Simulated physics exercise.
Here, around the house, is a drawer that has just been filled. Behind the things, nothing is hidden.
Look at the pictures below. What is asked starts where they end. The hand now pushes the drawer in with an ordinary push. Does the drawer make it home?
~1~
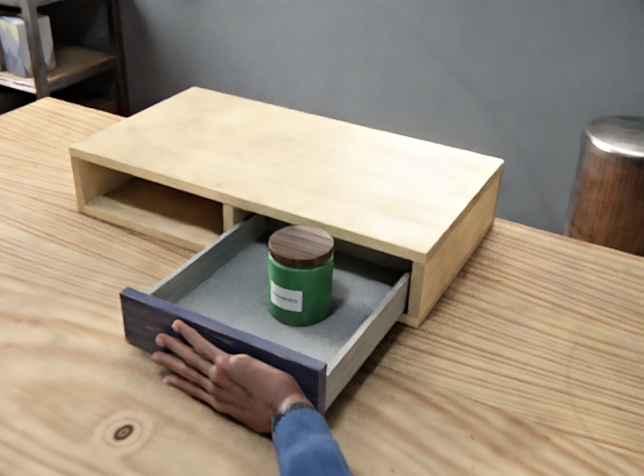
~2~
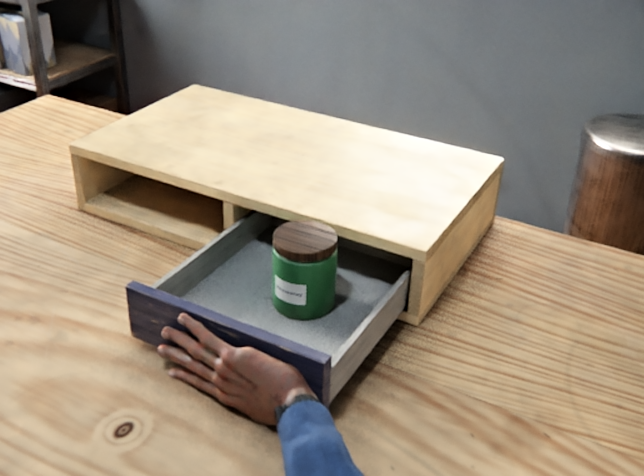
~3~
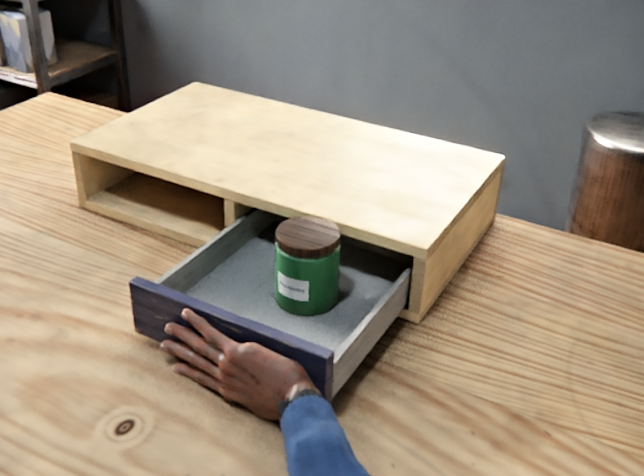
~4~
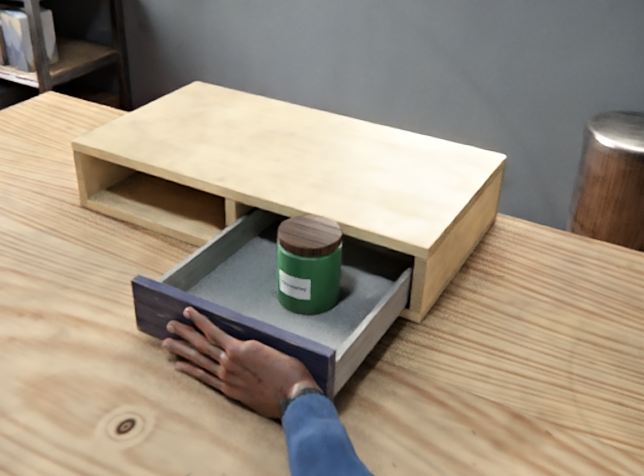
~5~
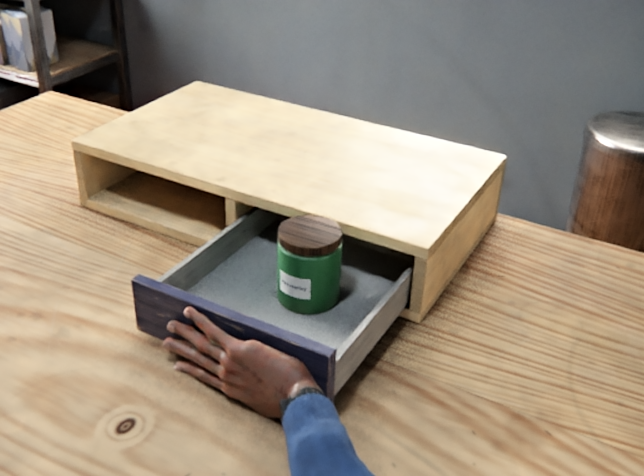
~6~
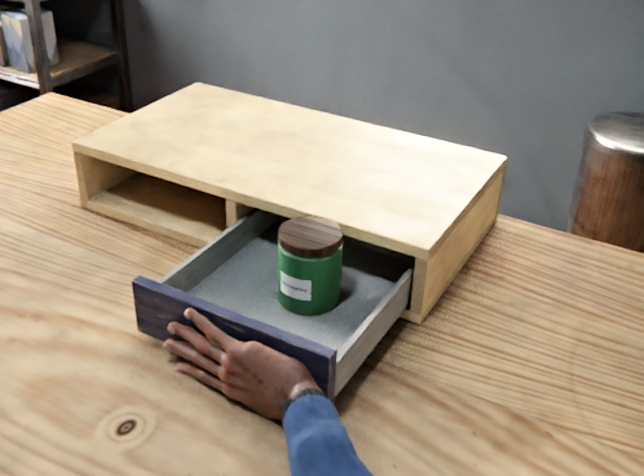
My guess is the drawer is left sticking out.
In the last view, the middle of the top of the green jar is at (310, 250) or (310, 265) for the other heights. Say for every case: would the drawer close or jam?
Taking the tries in order, it fails to shut; it fits fully in.
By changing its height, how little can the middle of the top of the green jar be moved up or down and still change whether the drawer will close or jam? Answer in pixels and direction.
Down, by around 20 pixels.
Then, 0.36 s on from there, drawer starting in.
Then, 0.58 s on from there, drawer about half in.
In the end, the drawer stays ajar.
